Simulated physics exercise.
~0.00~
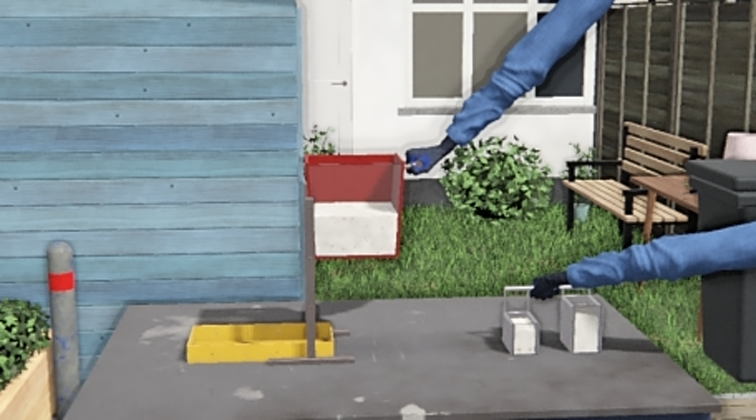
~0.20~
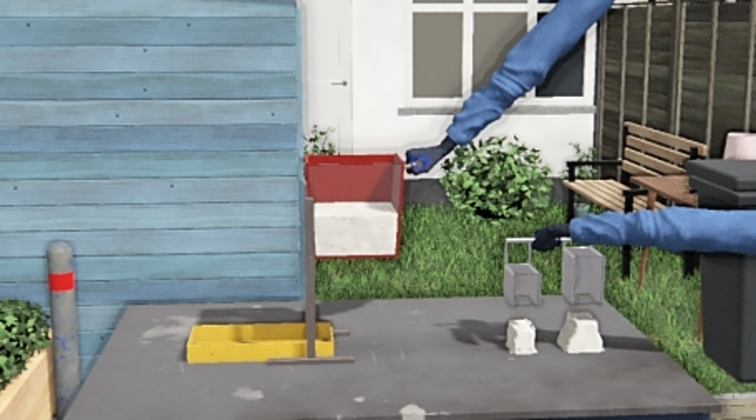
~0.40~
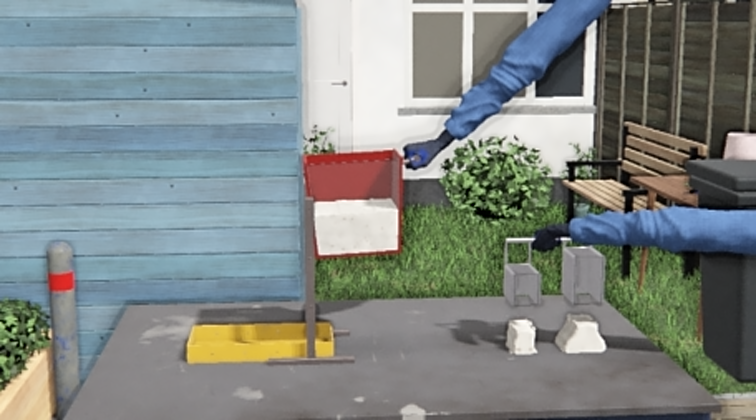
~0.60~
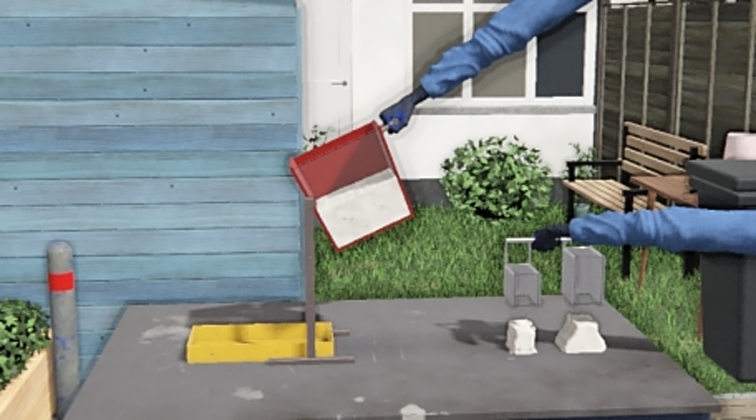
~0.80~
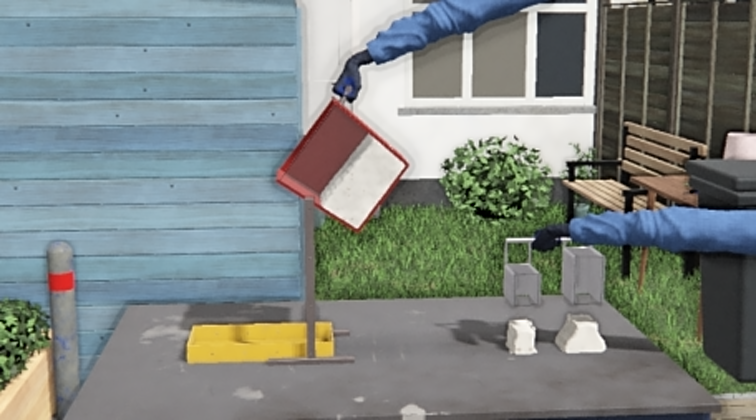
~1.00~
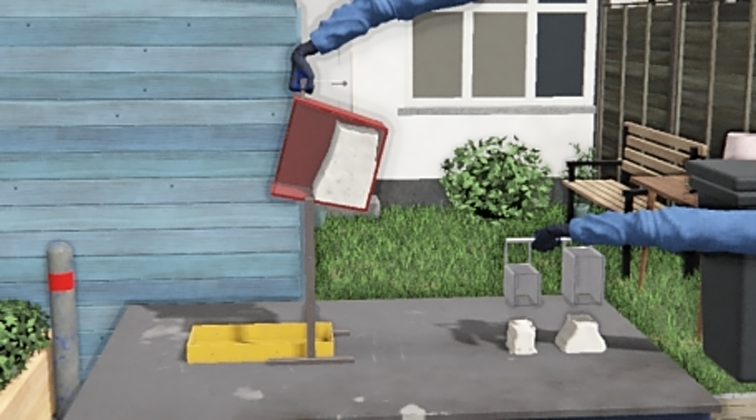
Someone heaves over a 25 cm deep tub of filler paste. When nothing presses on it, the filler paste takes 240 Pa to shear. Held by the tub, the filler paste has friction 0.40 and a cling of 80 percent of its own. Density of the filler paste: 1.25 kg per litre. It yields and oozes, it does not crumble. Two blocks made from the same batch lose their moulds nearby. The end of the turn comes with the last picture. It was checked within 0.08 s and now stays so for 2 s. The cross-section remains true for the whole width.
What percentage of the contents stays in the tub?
Near 99 %.
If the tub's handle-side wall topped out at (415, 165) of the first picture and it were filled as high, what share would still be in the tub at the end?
Then near 80 % stays in the tub.
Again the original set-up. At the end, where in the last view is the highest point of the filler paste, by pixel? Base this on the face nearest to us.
Looking at the last picture, I'd put it at about (344, 160).
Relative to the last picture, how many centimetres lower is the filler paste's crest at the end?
8 cm.
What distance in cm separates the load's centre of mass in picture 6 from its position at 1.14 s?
Shift: Some 4 cm.
After 1.14 s, the tub is at 75 degrees and holds 100 %.
After 1.31 s, the tub is at 75 degrees and holds 99 %.
After 1.48 s, the tub is at 75 degrees and holds 99 %.
After 1.65 s, the tub is at 75 degrees and holds 99 %.
After 3.00 s, at the end, the tub is at 75 degrees and holds 99 %.
